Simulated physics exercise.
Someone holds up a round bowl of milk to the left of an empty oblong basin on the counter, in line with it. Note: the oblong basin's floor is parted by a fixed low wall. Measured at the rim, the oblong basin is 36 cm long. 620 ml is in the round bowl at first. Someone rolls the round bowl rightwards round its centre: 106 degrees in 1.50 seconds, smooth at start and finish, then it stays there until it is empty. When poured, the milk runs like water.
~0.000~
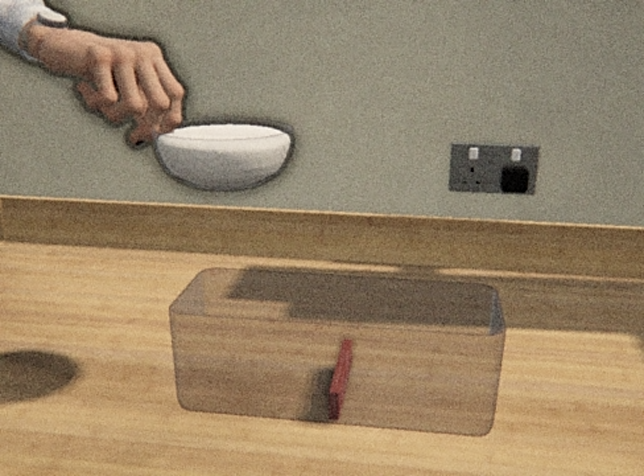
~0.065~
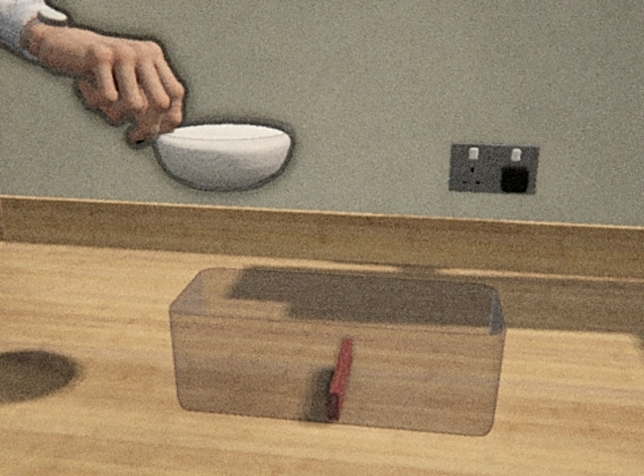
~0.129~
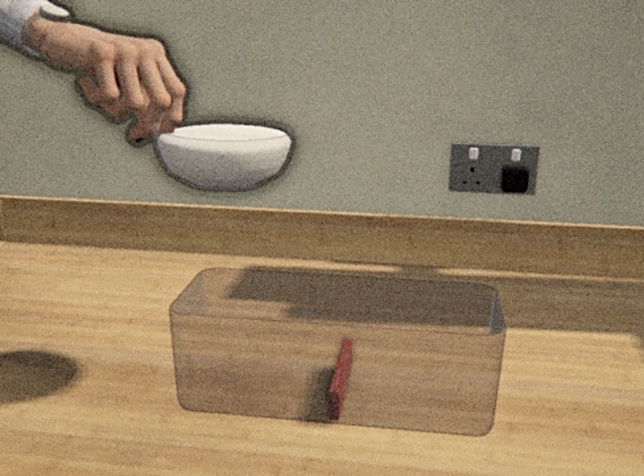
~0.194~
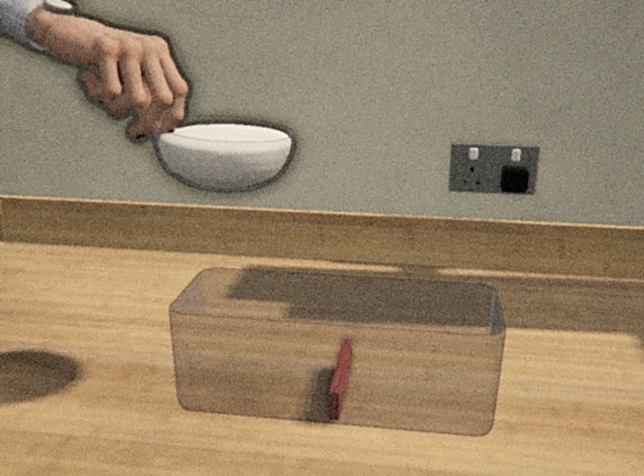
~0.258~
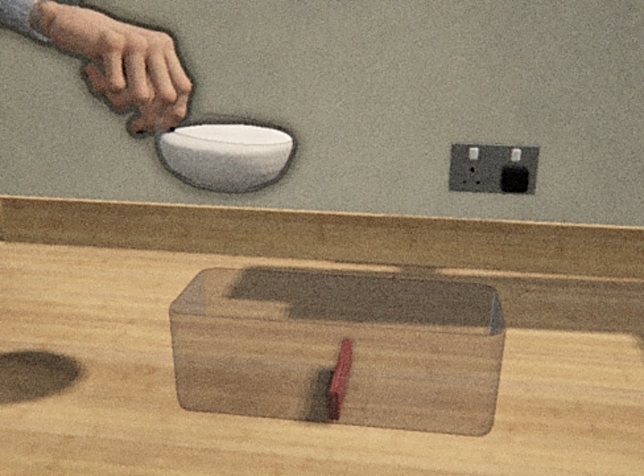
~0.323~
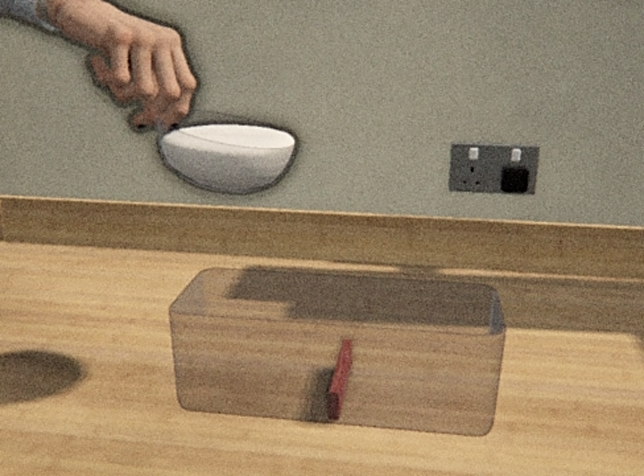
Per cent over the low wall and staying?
66 per cent.
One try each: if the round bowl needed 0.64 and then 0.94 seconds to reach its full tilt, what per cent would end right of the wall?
About 50 %, then about 60 %.
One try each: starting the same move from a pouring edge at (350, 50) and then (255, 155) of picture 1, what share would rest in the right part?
The first try gives around 90 percent, the second around 15 percent.
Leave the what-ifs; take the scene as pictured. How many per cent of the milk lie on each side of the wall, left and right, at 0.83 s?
Left about 6, right about 26.
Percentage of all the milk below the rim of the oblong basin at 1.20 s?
That comes to about 92 percent.
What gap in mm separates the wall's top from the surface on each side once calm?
26 mm left, 16 mm right.
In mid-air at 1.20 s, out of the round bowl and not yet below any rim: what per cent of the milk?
Around 5 percent of the liquid.
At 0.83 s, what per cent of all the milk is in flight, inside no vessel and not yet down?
Around 36 in a hundred.
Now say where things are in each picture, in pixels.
In the first picture, it leans 0°; its right rim is at (291, 132); the milk meets the walls at (162, 133) and (290, 138); the oblong basin's rim runs from (186, 290) to (500, 311); the wall's top is at (341, 365).
In the second picture, it leans 0°; its right rim is at (291, 133); the milk meets the walls at (163, 133) and (290, 138).
In the third picture, it leans 2°; its right rim is at (292, 134); the milk meets the walls at (163, 133) and (290, 139).
In the fourth picture, it leans 4°; its right rim is at (293, 137); the milk meets the walls at (165, 132) and (291, 139).
In the fifth picture, it leans 8°; its right rim is at (293, 141); the milk meets the walls at (165, 132) and (293, 140).
In the sixth picture, it leans 12°; its right rim is at (294, 147); the milk meets the walls at (167, 133) and (295, 141).
Then, 0.83 s in, the tilt is 61° and 32 per cent is still to pour, 6 is left of the wall and 26 right of it.
Then, 1.20 s in, the tilt is 96° and 1 per cent is still to pour, 27 is left of the wall and 66 right of it.
Then, 1.58 s in, the tilt is 106° and 0 per cent is still to pour, 33 is left of the wall and 66 right of it.
Then, 2.00 s in, the tilt is 106° and 0 per cent is still to pour, 33 is left of the wall and 66 right of it.
Finally, 33 per cent lies left of the wall, 66 right of it and 1 outside.
